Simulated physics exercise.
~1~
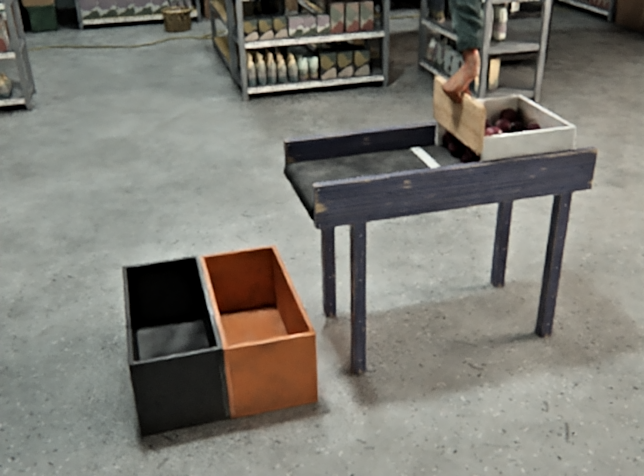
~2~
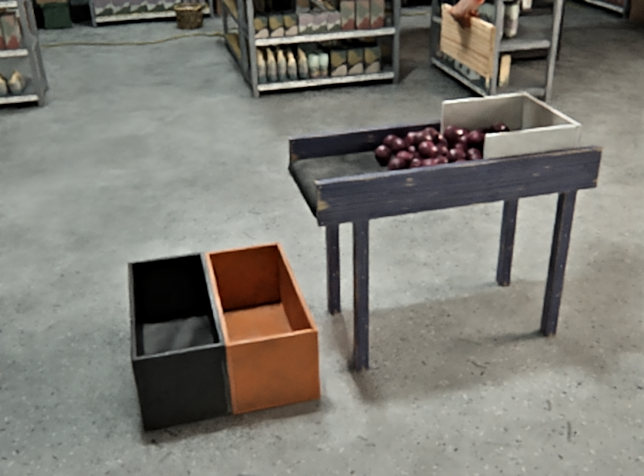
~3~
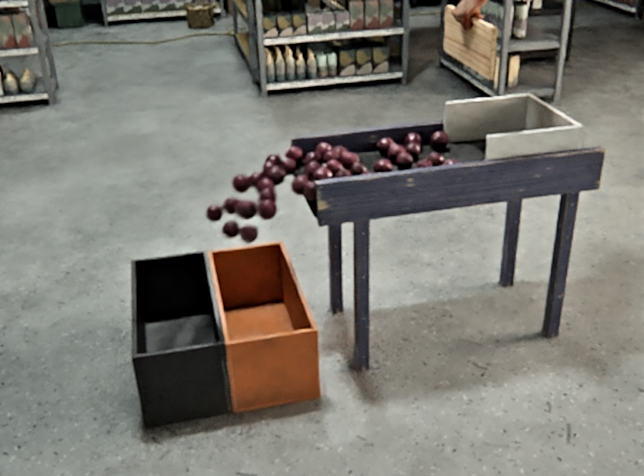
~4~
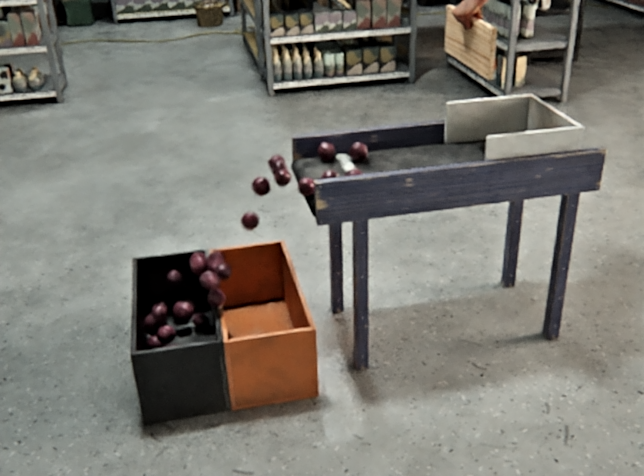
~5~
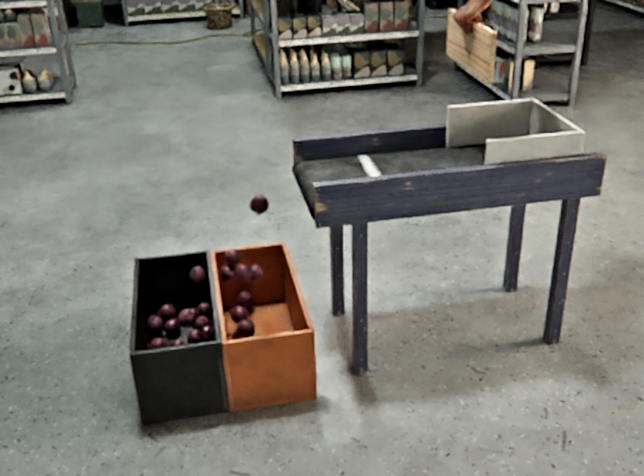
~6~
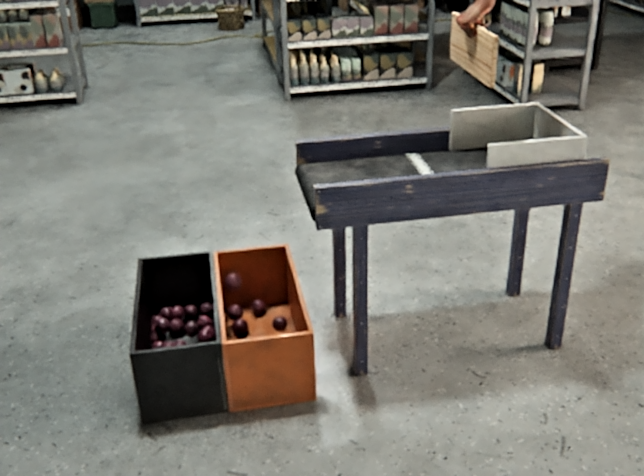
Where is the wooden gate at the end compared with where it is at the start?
At the start the gate stands at the open end of the white pen, closing it off, and by the end it is held up in the air by the hand, clear above the pen's opening.
